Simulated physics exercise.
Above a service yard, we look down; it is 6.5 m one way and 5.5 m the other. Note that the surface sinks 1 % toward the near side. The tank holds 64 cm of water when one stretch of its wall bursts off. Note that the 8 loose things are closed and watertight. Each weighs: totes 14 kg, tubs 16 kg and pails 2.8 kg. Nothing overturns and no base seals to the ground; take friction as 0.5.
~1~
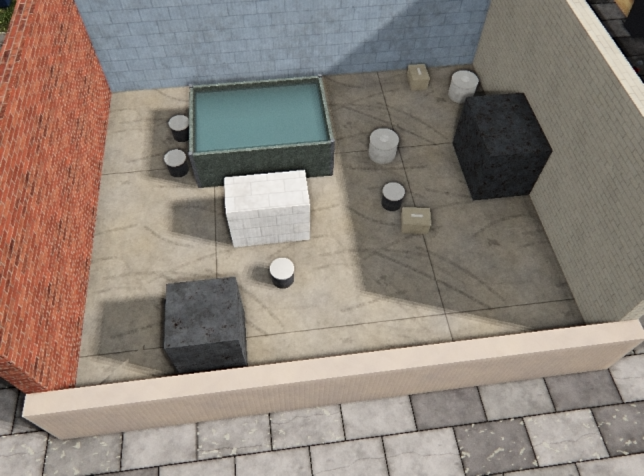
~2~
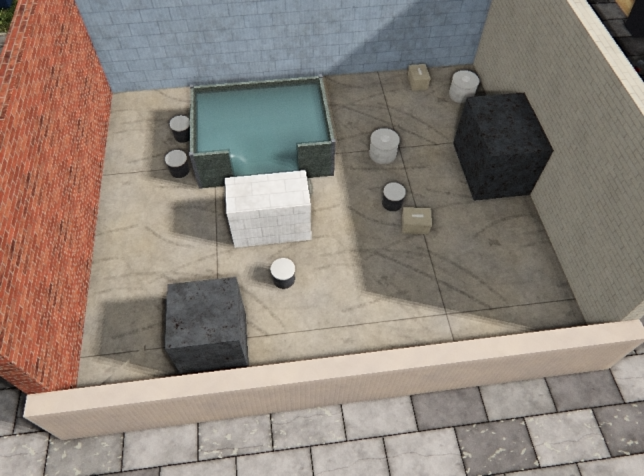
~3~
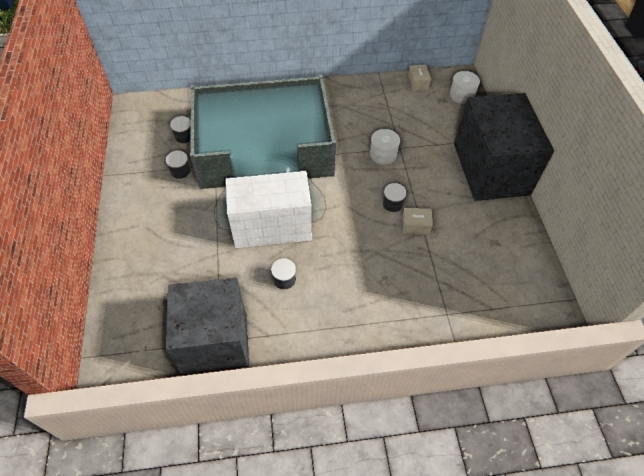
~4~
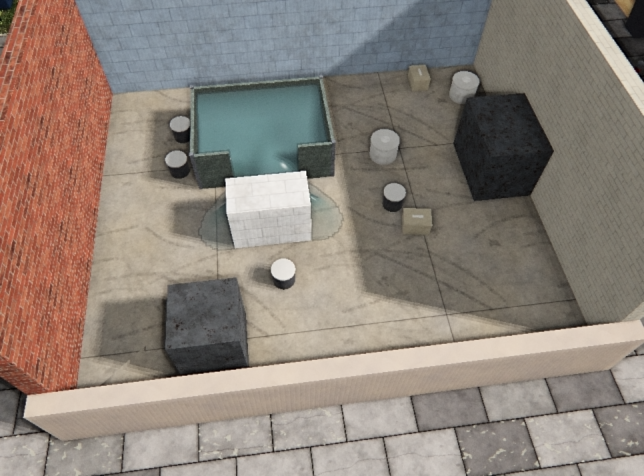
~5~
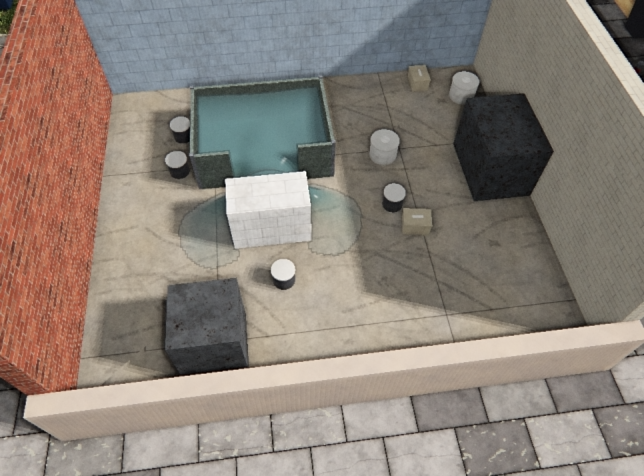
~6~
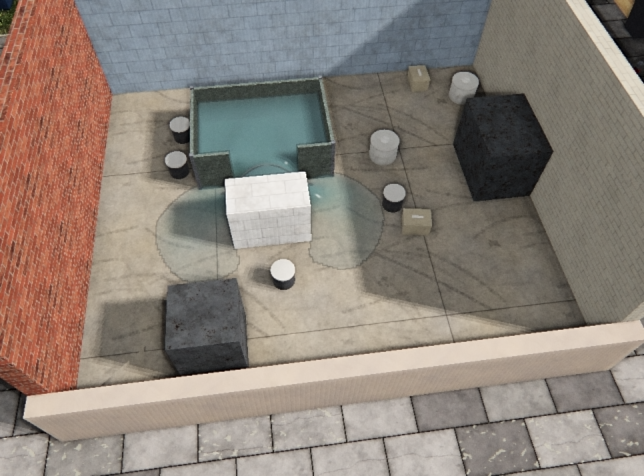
A walled yard with a stained concrete floor is seen from a high, fixed viewpoint, with red brick on the left, blue at the back and pale walls elsewhere. A dark-rimmed tank of teal water stands behind a white block, among dark blocks and small drums and boxes. The tank's front wall opens, and water spreads around both sides of the white block while the objects stay put.
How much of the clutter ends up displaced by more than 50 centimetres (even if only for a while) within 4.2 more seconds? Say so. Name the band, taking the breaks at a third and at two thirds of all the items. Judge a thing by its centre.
The answer is the lowest band, under a third.
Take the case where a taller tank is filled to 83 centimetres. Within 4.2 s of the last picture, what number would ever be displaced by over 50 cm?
Then 2 of them.
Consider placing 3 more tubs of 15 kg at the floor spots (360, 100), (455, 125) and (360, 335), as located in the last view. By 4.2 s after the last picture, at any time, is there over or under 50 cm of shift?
Taking them one by one: It stays within, then it stays within, then it stays within.
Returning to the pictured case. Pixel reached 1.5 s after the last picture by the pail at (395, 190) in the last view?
About (528, 226), give or take.
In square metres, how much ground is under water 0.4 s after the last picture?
Close to 10.5 m2, I'd say.
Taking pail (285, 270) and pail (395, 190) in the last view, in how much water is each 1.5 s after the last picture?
Depth approx. 0 cm / 4 cm.
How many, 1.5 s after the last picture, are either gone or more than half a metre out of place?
By my tally, 2.
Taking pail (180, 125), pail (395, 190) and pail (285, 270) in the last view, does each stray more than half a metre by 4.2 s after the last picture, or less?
Taking them in turn, the answers are smaller, greater and smaller.
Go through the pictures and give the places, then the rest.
The first frame shows a tote at (419, 72), on the bottom; a tub at (465, 79), on the bottom; water covers 2.7 m2; 0 of 8 have shifted.
The second frame shows a tote at (420, 72) rests on the ground; a tub at (466, 79) rests on the ground; 3.3 m2 under water; 0 of 8 have shifted.
The third frame shows a tote at (420, 72) rests on the ground; a tub at (467, 80) rests on the ground; 3.6 m2 under water; 0 of 8 have shifted.
The fourth frame shows a tote at (420, 72) rests on the ground; a tub at (466, 80) rests on the ground; water covers 4.0 m2; 0 of 8 have shifted.
The fifth frame shows a tote at (420, 73), on the bottom; a tub at (466, 80) rests on the ground; water covers 4.8 m2; 0 of 8 have shifted.
The sixth frame shows a tote at (420, 73) rests on the ground; a tub at (466, 80), on the bottom; water covers 6.1 m2; 0 of 8 have shifted.
Then, 0.4 s after the last picture 0 of 8 are over 50 cm from their spots; 0 afloat.
Then, 1.5 s after the last picture 2 of 8 are over 50 cm from their spots; 0 afloat.
Then, 2.8 s after the last picture 2 of 8 are over 50 cm from their spots; 1 afloat.
Then, 4.2 s after the last picture 2 of 8 are over 50 cm from their spots, and 2 have been at some point; 1 afloat.
